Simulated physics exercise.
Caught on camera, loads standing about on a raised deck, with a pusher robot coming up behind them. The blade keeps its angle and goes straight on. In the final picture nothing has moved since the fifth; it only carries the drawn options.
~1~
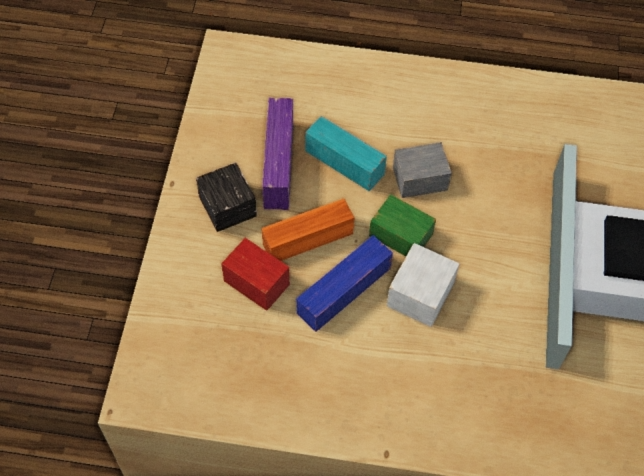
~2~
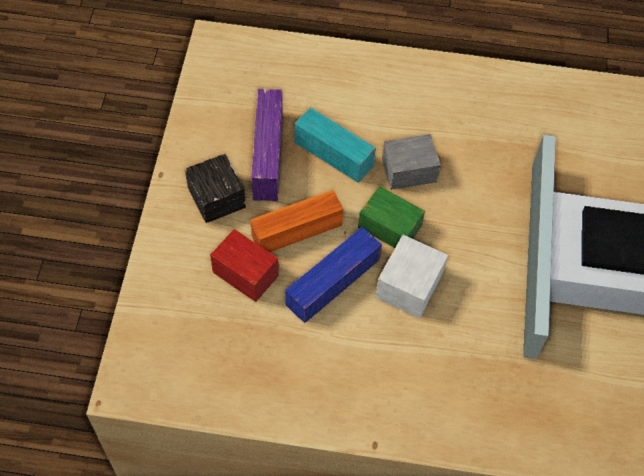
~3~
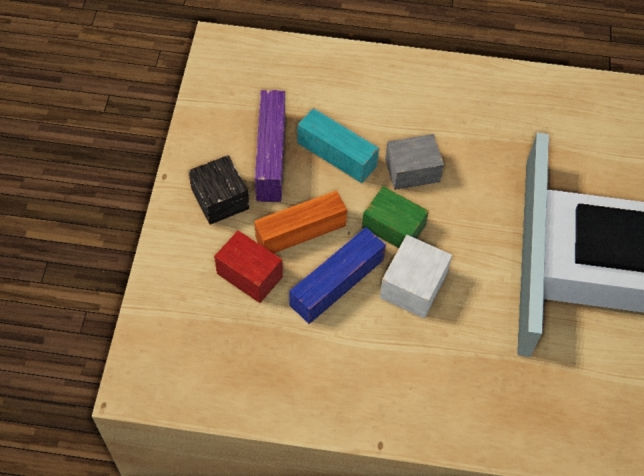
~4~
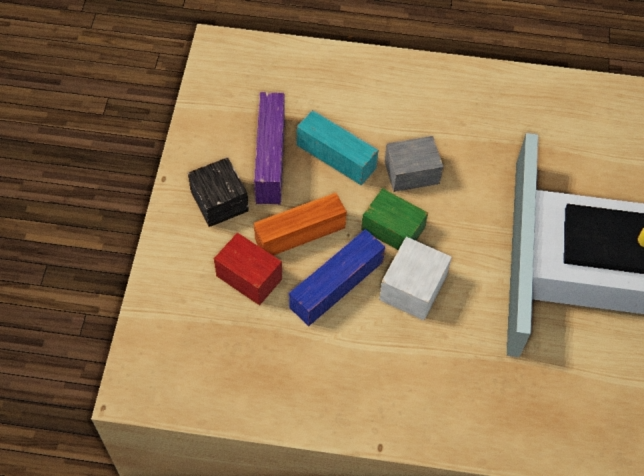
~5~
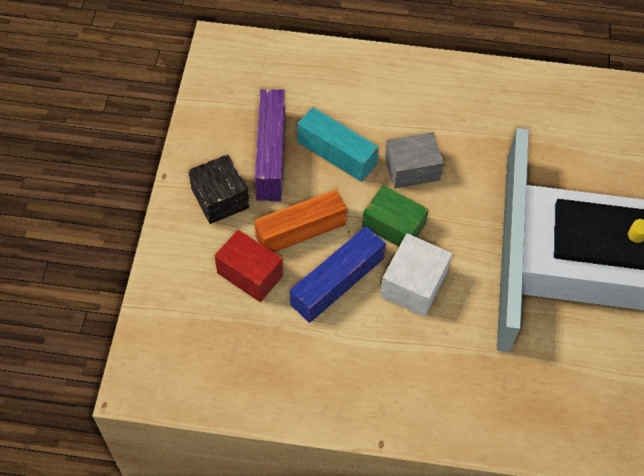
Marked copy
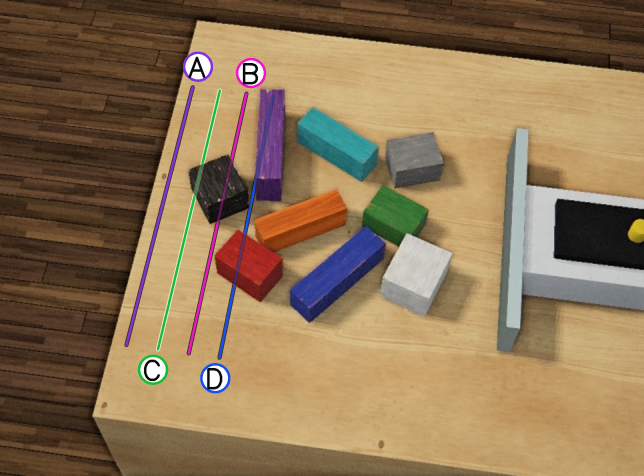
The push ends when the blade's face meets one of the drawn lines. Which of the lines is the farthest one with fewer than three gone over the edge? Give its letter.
As far as mark D.
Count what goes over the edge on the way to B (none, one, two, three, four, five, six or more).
By then, four.
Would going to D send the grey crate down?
No.
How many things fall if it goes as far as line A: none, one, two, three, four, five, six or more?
By then, six or more.
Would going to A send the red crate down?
Yes.
On the marked copy, A at (162, 206); B at (220, 214); C at (191, 210); D at (248, 217).
Taking D. A third of the way, robot (497, 220); turquoise bar (328, 142); grey crate (393, 153).
Two thirds of the way, robot (399, 207); black crate (199, 184); purple bar (228, 133).
When it is over, robot (327, 198); black crate over the edge; red crate over the edge; two fallen.
As for the rest, A drops nine; B drops four; C drops six.
